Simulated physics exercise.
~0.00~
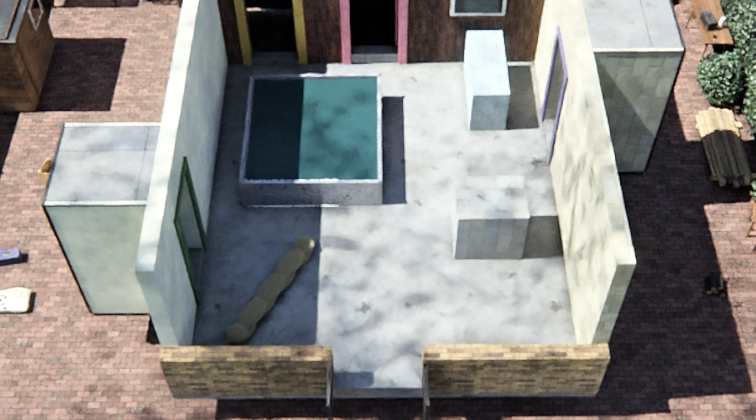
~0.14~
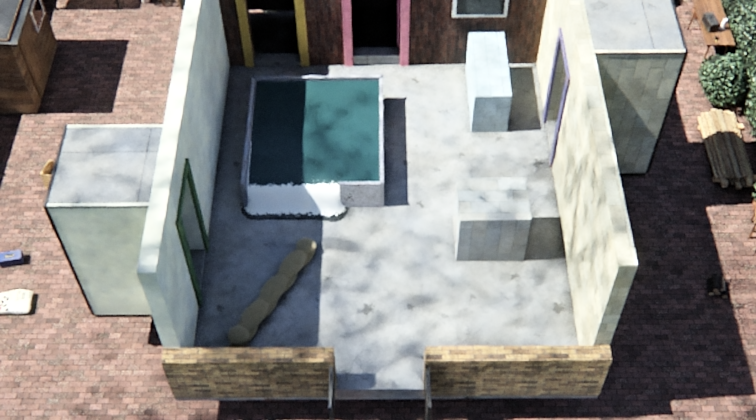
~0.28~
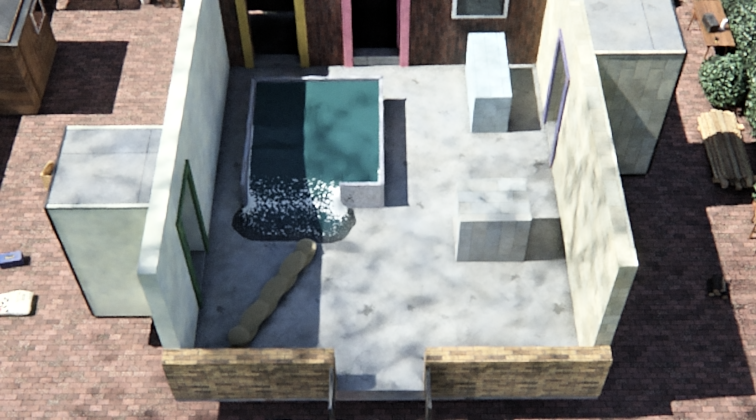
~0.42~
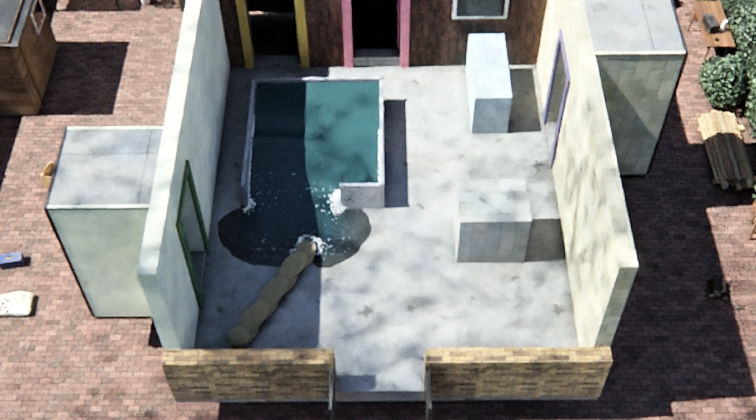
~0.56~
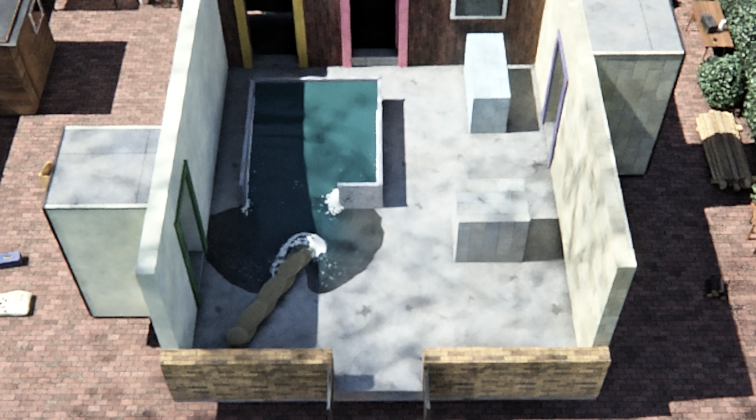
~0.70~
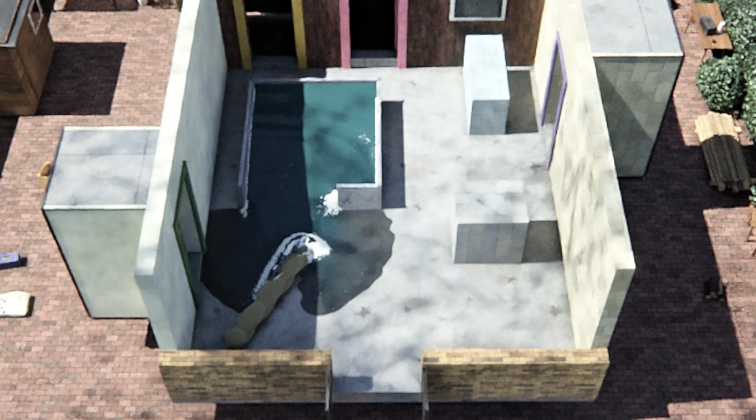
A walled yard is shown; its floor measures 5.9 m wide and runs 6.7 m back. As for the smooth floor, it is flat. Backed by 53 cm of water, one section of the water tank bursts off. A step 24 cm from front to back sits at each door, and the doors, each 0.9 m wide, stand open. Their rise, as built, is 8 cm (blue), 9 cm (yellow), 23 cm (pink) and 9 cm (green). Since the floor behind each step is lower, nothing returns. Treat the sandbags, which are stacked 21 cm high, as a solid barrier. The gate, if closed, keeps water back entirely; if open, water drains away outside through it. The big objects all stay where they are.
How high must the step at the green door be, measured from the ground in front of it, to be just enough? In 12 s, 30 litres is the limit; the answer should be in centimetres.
About 25 cm.
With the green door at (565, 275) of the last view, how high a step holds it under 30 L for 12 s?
Around 10.0 cm would do it.
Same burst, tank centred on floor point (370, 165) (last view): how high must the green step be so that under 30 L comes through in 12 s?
10.0 cm or thereabouts.
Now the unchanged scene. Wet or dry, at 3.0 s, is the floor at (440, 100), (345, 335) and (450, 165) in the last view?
In order: Untouched, soaked, untouched.
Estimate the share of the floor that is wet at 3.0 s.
About 45 per cent.
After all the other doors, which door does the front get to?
Coming last is the pink one.
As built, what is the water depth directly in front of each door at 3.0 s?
Blue door 0 cm, yellow door 0 cm, pink door 0 cm, green door 27 cm.
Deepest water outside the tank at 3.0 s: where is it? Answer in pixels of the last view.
At about pixel (189, 368).
After 1.4 s water covers 25 % of the floor, deepest (42 cm) near (188, 378); 15 cm at the green door, 0 litres in over its 9 cm step.
After 3.0 s water covers 45 % of the floor, deepest (42 cm) near (189, 368); 27 cm at the green door, 139 litres in over its 9 cm step.
After 12.0 s water covers 95 % of the floor, deepest (10 cm) near (455, 95); 7 cm at the green door, 403 litres in over its 9 cm step.
At the green door as built, the water arrived by 0.8 s and peaked near 27 cm at 2.6 s.
Run again over the same 12 s with other heights there, 85 litres in over 20 cm, 13 litres over 27.5 cm. The limit of 30 litres is kept from about 25 cm up.
